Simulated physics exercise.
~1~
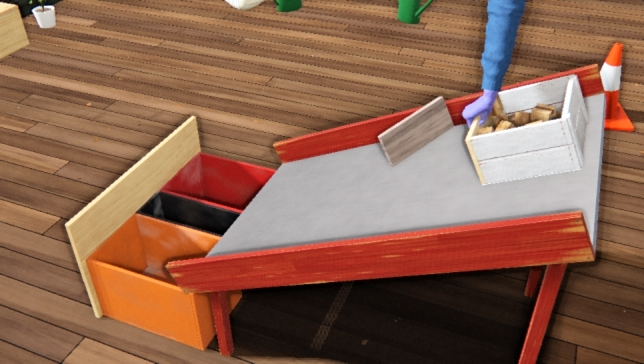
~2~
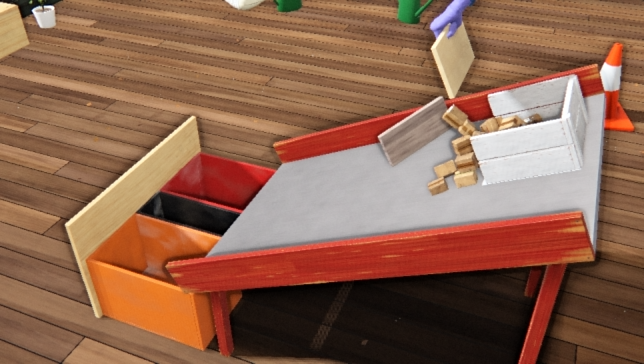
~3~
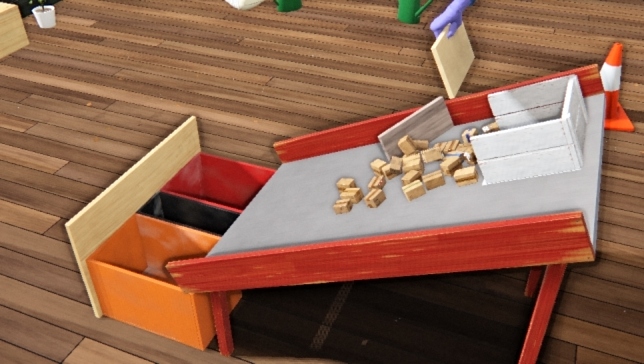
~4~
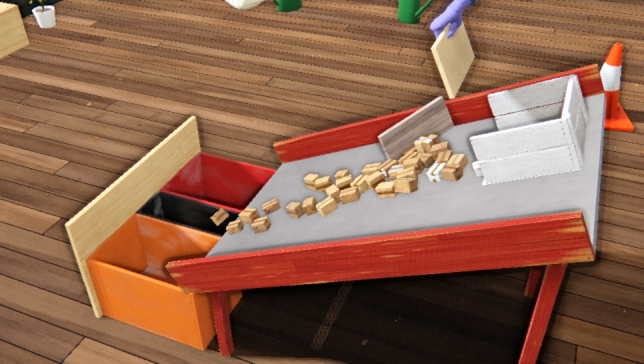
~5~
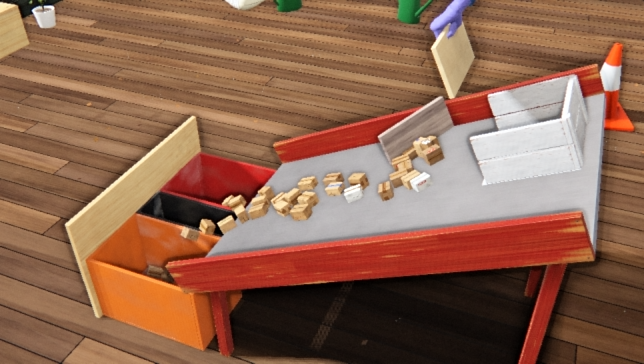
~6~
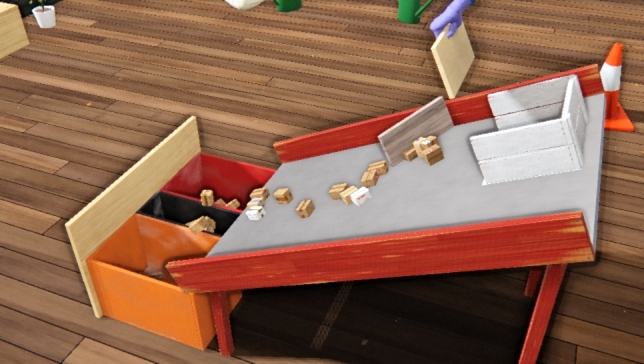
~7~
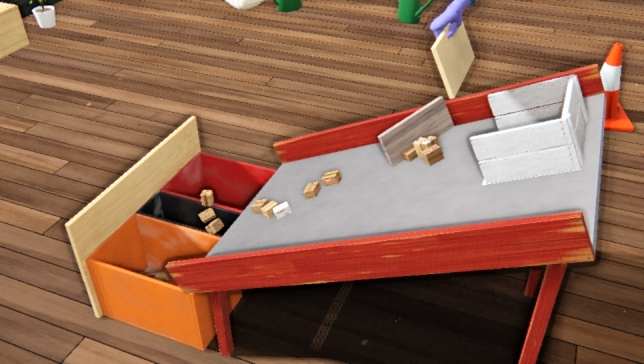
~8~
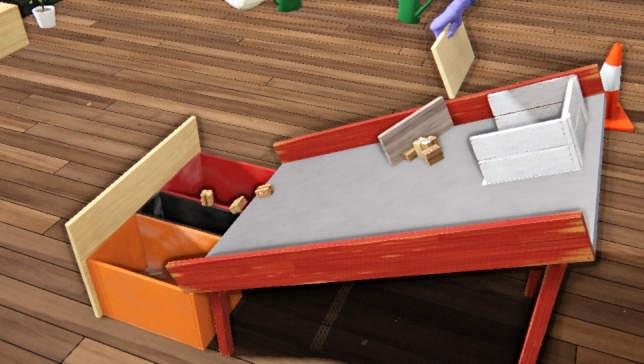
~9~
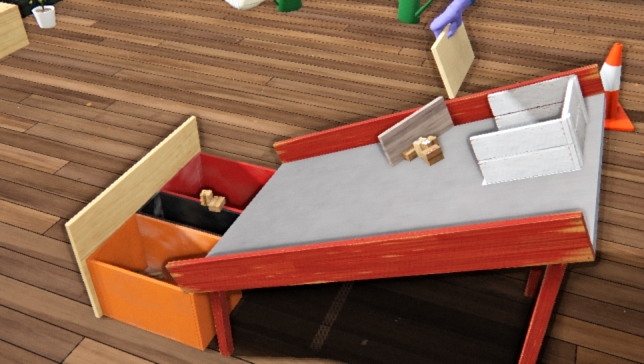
Small parcels tumbling down a sloping table as a purple-gloved hand lifts the gate, most dropping into bins, a few staying by an angled board.
